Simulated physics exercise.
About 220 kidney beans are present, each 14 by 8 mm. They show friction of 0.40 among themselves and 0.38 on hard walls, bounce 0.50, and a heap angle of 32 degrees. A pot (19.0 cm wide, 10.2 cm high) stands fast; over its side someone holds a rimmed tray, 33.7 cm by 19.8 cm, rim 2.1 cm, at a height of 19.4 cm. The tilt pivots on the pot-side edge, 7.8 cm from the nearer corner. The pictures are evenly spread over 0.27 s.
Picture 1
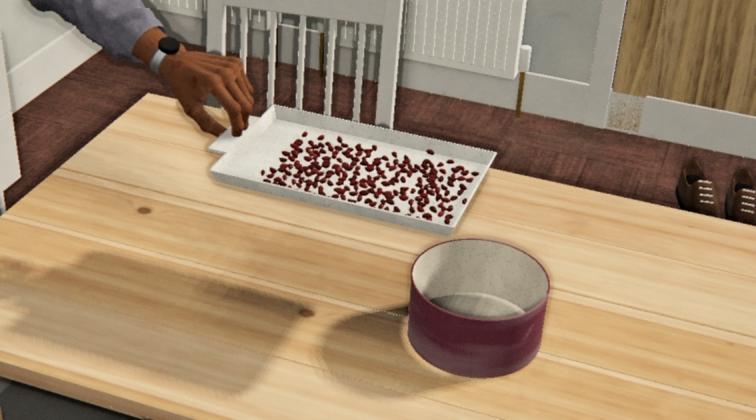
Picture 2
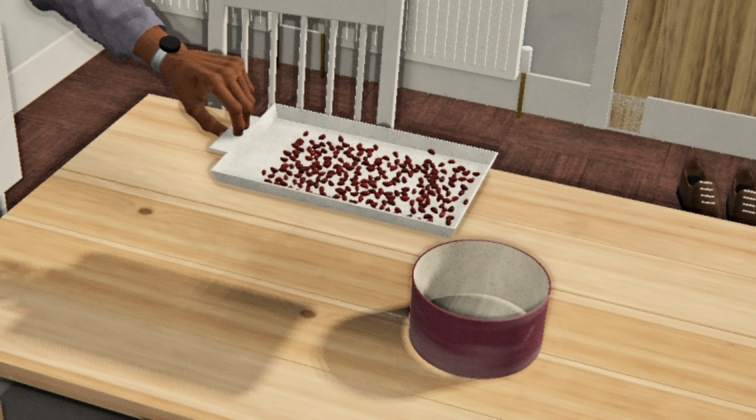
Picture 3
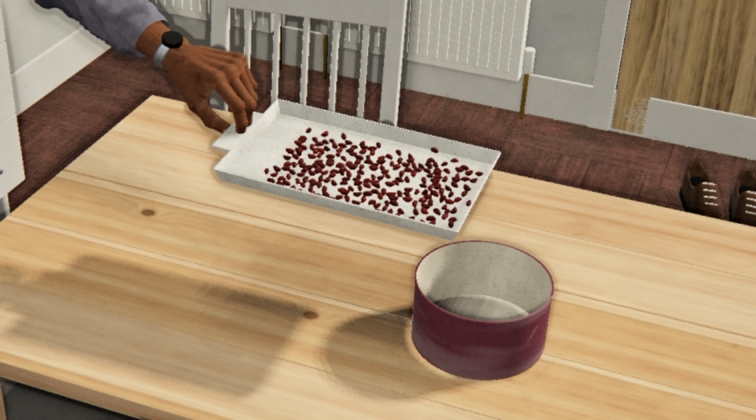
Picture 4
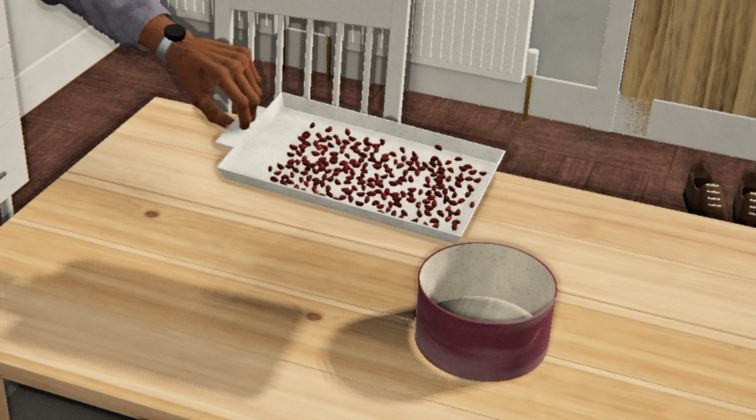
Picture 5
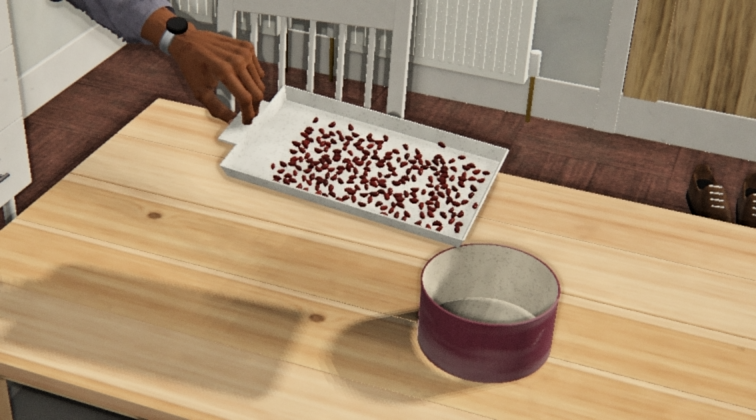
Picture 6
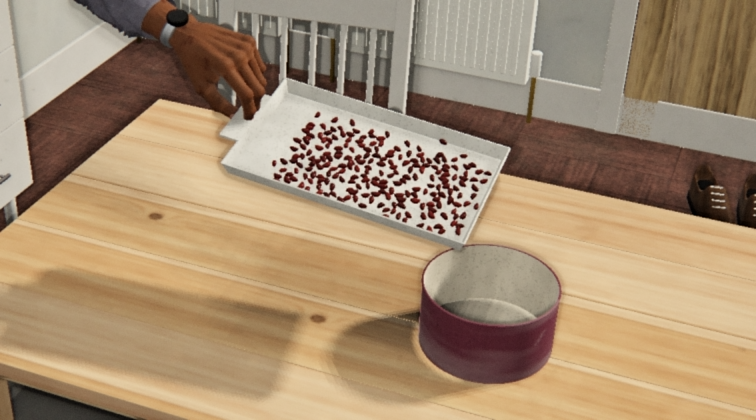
A hand slowly tilts a white tray of dark red beans beside a maroon pot.
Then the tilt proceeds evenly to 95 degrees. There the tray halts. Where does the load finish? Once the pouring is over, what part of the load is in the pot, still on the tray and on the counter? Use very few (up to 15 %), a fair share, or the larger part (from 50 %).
Pot: The larger part, tray: Very few, counter: A fair share.
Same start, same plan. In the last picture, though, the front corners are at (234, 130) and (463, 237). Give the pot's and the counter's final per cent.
Split: Pot = 90, counter = 10.
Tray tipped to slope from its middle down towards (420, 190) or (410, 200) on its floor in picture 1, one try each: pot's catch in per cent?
That would be close to 80 per cent, then close to 95 per cent.
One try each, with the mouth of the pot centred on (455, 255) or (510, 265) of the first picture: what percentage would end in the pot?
Try one: ~ 50 %; try two: ~ 0 %.
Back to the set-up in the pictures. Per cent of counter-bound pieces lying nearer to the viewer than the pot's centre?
Share: Roughly 100 %.
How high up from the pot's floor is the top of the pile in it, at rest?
Top level: Approx. 2.0 cm.
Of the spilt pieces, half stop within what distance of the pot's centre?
Roughly 16 cm from the centre.
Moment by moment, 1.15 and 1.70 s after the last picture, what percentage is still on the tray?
Earlier moment 55, later moment 0.
Then, 0.69 s after the last picture, tilt 51 degrees; the tray holds 100 %, the pot 0 %.
Then, 1.15 s after the last picture, tilt 77 degrees; the tray holds 55 %, the pot 20 %.
Then, 1.70 s after the last picture, tilt 95 degrees; the tray holds 0 %, the pot 65 %.
In the end, pot 65 %, tray 0 %, counter 35 %.
